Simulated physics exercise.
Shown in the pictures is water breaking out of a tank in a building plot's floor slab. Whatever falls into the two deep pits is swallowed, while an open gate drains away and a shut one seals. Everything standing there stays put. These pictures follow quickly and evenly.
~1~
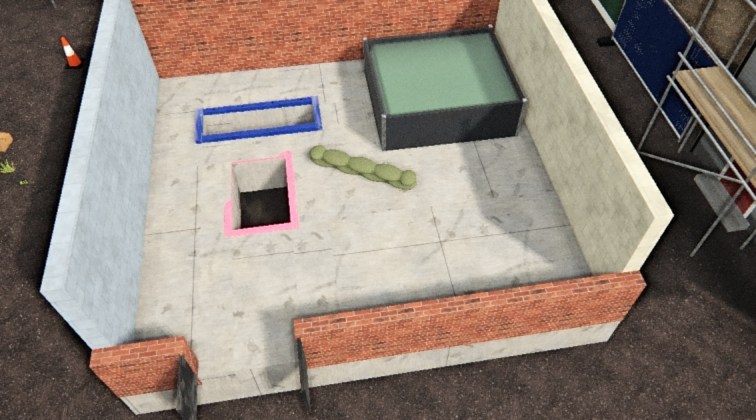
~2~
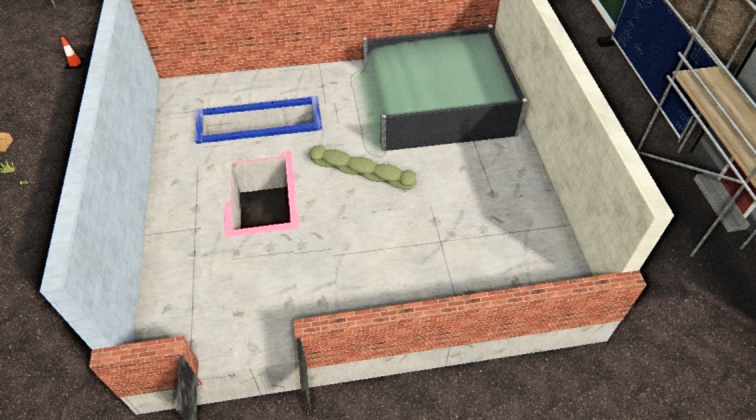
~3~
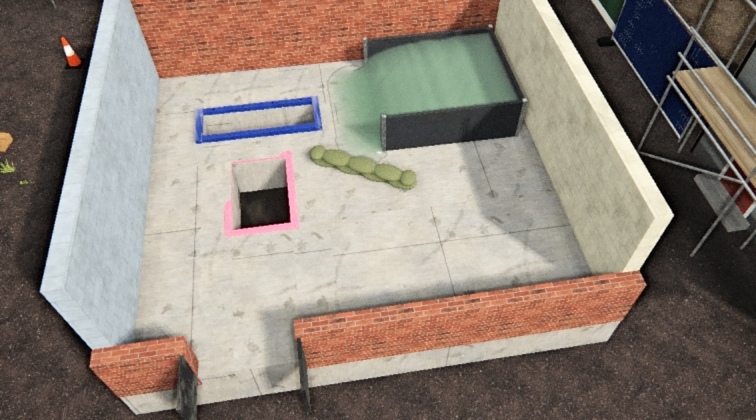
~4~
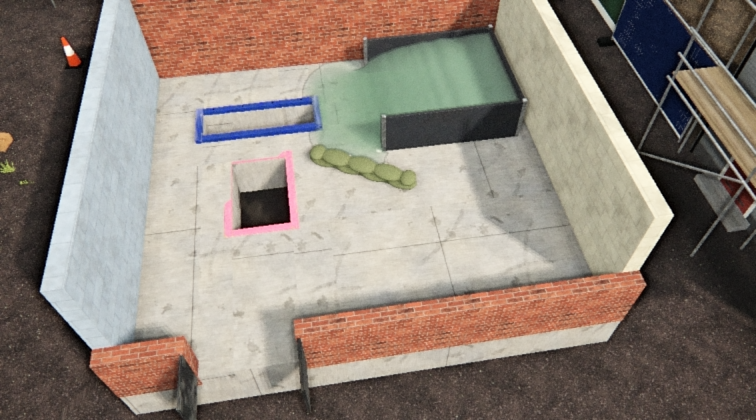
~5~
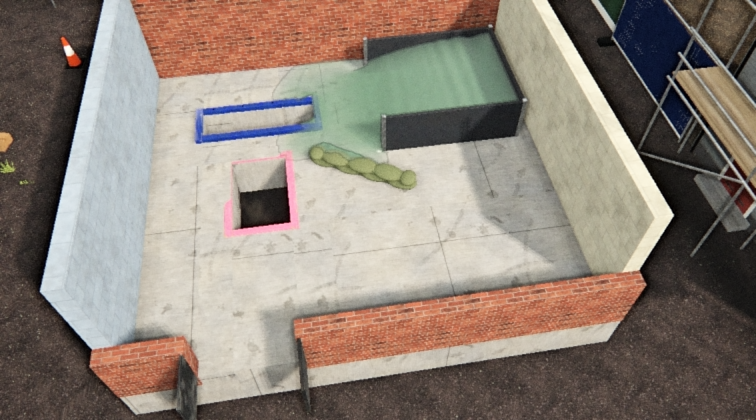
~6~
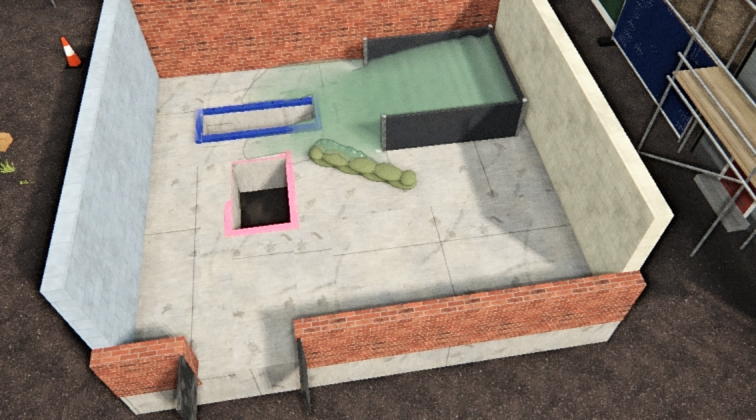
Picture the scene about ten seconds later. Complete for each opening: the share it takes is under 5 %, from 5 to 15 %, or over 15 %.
The share the gate takes is from 5 to 15 %; the share the pink pit takes is over 15 %; the share the blue pit takes is over 15 %.
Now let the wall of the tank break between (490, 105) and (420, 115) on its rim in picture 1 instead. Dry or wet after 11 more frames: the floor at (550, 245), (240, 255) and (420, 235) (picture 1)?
The first would be drenched, the second still unwetted and the third drenched.
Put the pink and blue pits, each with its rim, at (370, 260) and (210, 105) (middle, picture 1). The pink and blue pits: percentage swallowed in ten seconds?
Split: Pink 8 %, blue 30 %.
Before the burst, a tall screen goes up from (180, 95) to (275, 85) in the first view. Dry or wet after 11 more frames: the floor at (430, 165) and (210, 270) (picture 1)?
Swamped, then spared.
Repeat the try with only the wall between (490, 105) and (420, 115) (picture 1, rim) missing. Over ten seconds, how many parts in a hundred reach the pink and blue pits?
Pink: 12 percent; blue: 0 percent.
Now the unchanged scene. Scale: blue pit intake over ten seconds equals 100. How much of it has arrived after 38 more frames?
Approximately 95 per cent.
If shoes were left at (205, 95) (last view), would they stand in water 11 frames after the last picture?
Looking at that place, I'd say inundated.
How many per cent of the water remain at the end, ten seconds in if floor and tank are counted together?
My reckoning gives about 50 %.
A moment on, water covers 30 % of the floor; the gate 0 %, the pink pit 2 %, the blue pit 5 %.
Next, water covers 40 % of the floor; the gate 0 %, the pink pit 5 %, the blue pit 11 %.
Then, water covers 55 % of the floor; the gate 0 %, the pink pit 10 %, the blue pit 15 %.
Later, water covers 70 % of the floor; the gate 5 %, the pink pit 16 %, the blue pit 18 %.
In the end, water covers 85 % of the floor; the gate 10 %, the pink pit 20 %, the blue pit 19 %.
